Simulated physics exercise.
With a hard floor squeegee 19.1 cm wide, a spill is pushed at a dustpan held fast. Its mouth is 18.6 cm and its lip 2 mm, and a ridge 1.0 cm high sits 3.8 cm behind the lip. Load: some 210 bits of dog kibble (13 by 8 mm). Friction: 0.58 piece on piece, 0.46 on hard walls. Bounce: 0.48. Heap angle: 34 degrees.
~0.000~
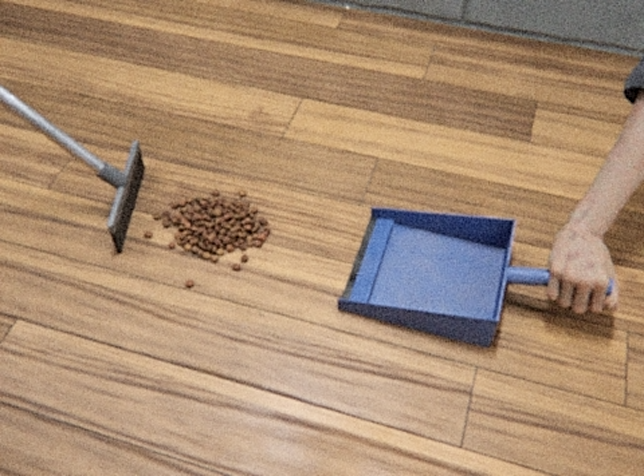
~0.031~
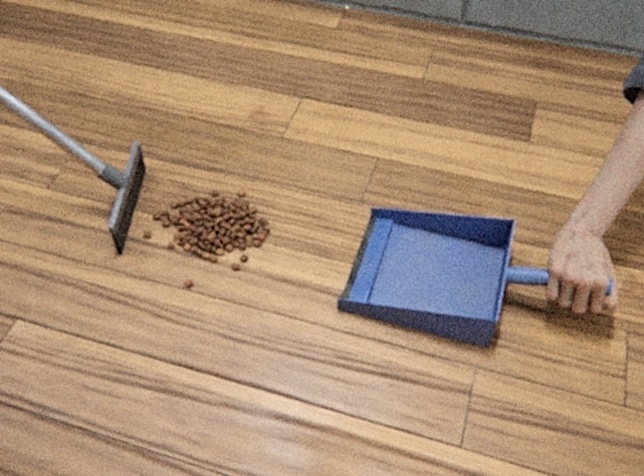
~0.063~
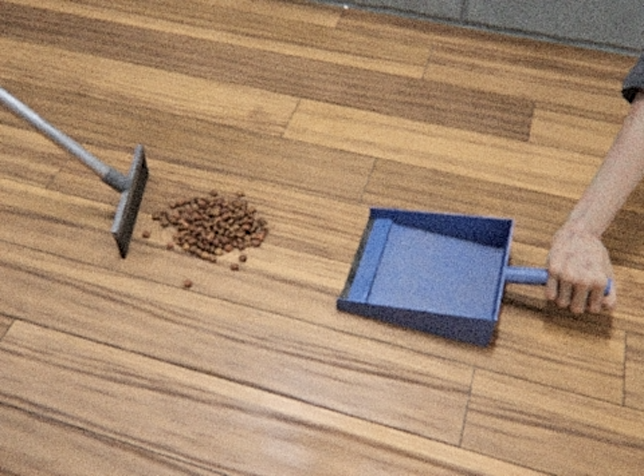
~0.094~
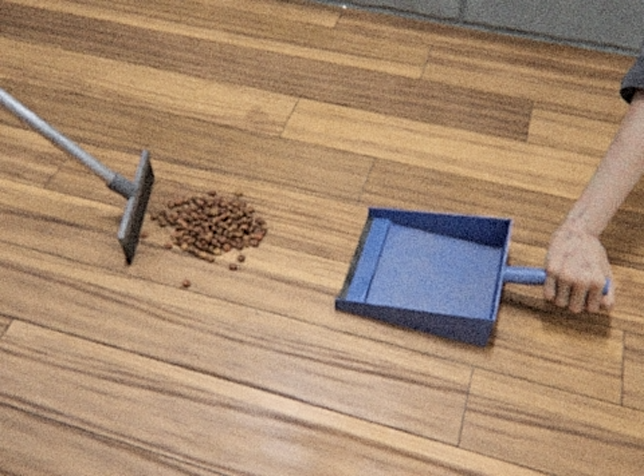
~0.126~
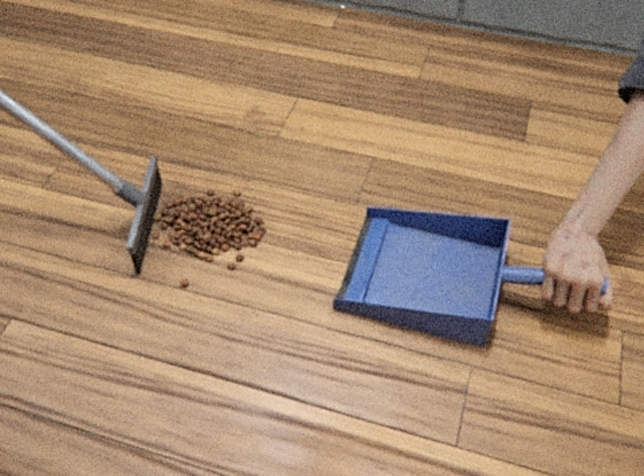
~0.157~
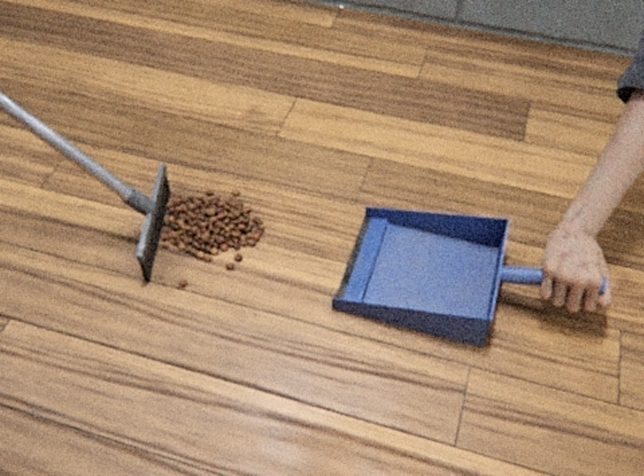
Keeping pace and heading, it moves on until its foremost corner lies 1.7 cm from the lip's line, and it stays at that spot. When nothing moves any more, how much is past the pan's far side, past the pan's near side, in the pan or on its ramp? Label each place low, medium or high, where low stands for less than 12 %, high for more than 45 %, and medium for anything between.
Past the pan's far side: Low. Past the pan's near side: Medium. In the pan or on its ramp: Low.
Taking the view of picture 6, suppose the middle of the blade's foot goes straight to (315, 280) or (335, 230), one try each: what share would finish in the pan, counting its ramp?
Some 15 per cent on the first try, 30 per cent on the second.
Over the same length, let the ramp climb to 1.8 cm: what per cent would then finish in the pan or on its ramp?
0 per cent.
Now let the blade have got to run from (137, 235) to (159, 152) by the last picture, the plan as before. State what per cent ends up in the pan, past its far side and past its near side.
Final per cent - pan 20, far 15, near 5.
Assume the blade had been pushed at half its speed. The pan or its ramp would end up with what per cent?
In that case some 0 per cent.
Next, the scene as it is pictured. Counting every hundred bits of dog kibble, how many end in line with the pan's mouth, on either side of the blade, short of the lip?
80 per cent.
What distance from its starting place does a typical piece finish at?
It works out to roughly 6 cm.
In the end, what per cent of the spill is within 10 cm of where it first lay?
60 %.
After 0.34 s, middle of the blade 17 cm from the lip; 0 % over the lip, far side 0 %, near side 5 %.
Then, at 0.47 s, middle of the blade 8 cm from the lip; 0 % over the lip, far side 0 %, near side 10 %.
After 0.72 s, middle of the blade 4 cm from the lip; 0 % over the lip, far side 0 %, near side 15 %.
In the end, at 1.1 s, far side 0 %, near side 15 %, pan 0 %, in front of the lip or behind the blade 80 %.
